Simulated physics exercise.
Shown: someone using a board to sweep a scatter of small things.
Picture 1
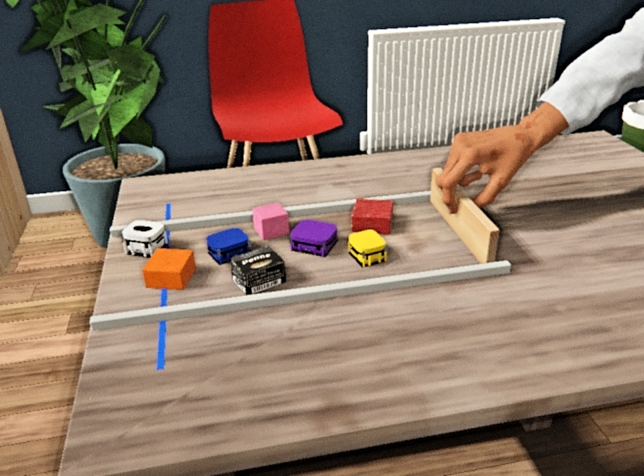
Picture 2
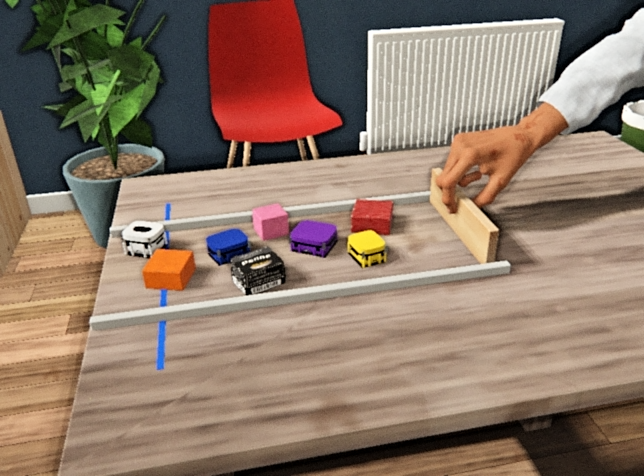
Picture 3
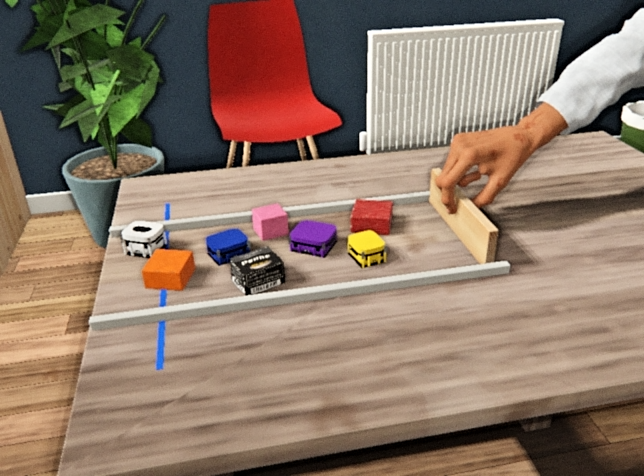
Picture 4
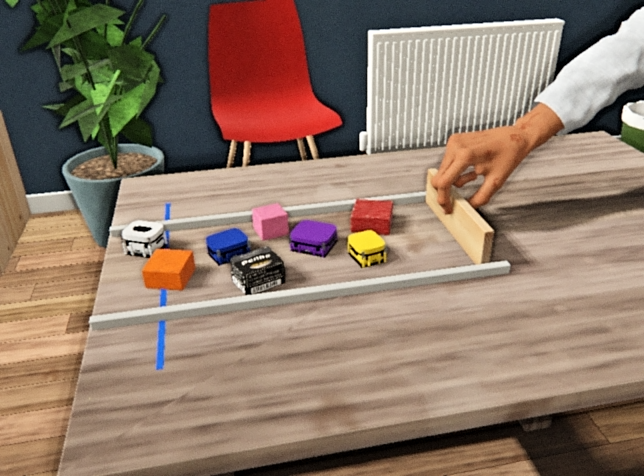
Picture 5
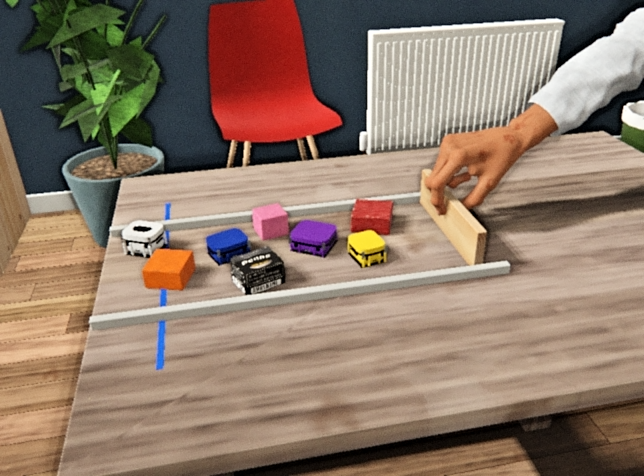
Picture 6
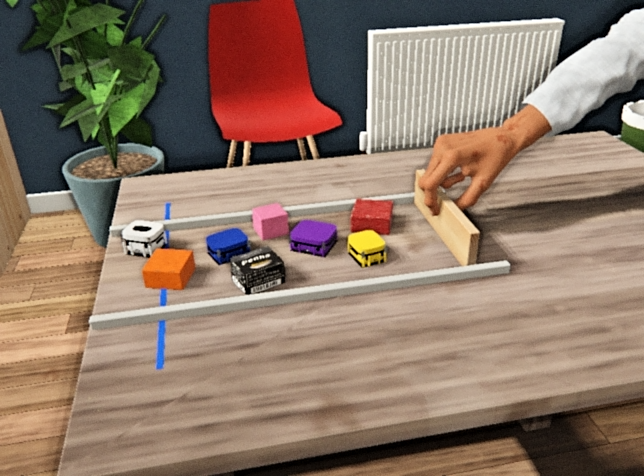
A hand slid an upright wooden board slightly to the left between two pale rails on a table, while the scattered small colorful blocks and cases near the blue tape stayed still.
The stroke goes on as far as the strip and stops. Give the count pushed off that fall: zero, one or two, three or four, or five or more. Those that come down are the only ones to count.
Count: Three or four.
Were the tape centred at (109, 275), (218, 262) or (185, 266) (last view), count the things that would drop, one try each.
Per try: 8; 0; 2.
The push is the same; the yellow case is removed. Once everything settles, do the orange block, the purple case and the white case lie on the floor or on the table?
Orange block: Down; purple case: Still up; white case: Down.
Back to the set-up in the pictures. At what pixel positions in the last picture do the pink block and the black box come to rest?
In the last picture the pink block sits around (109, 238) and the black box around (109, 293).
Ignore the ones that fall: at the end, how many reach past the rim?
The number would be 3.
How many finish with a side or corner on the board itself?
2 touch it.
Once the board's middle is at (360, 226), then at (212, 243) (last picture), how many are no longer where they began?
At the first spot the count is 3, and at the second it is 8.
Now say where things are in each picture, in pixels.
In the first frame, white case (145, 239); orange block (170, 269); blue case (228, 247); board (461, 214); tape (165, 268).
In the second frame, orange block (170, 269); yellow case (367, 249).
In the third frame, blue case (228, 247); black box (258, 271).
In the fourth frame, white case (145, 240); pink block (271, 222).
In the fifth frame, orange block (169, 269); board (450, 215).
In the sixth frame, white case (145, 239); orange block (169, 269); blue case (228, 246); board (443, 216); tape (165, 268).
Soon after, none off yet; white case at rest near (145, 239); orange block at rest near (169, 269); blue case at rest near (228, 246).
After that, none off yet; white case at rest near (145, 239); orange block at rest near (169, 269); blue case displaced about its own width near (187, 251).
And then, none off yet; white case displaced about its own width near (116, 236); orange block displaced about its own width near (107, 288); blue case displaced well along near (127, 256).
In the end, the number that fall off is three or four; gone, blue case, orange block and white case.
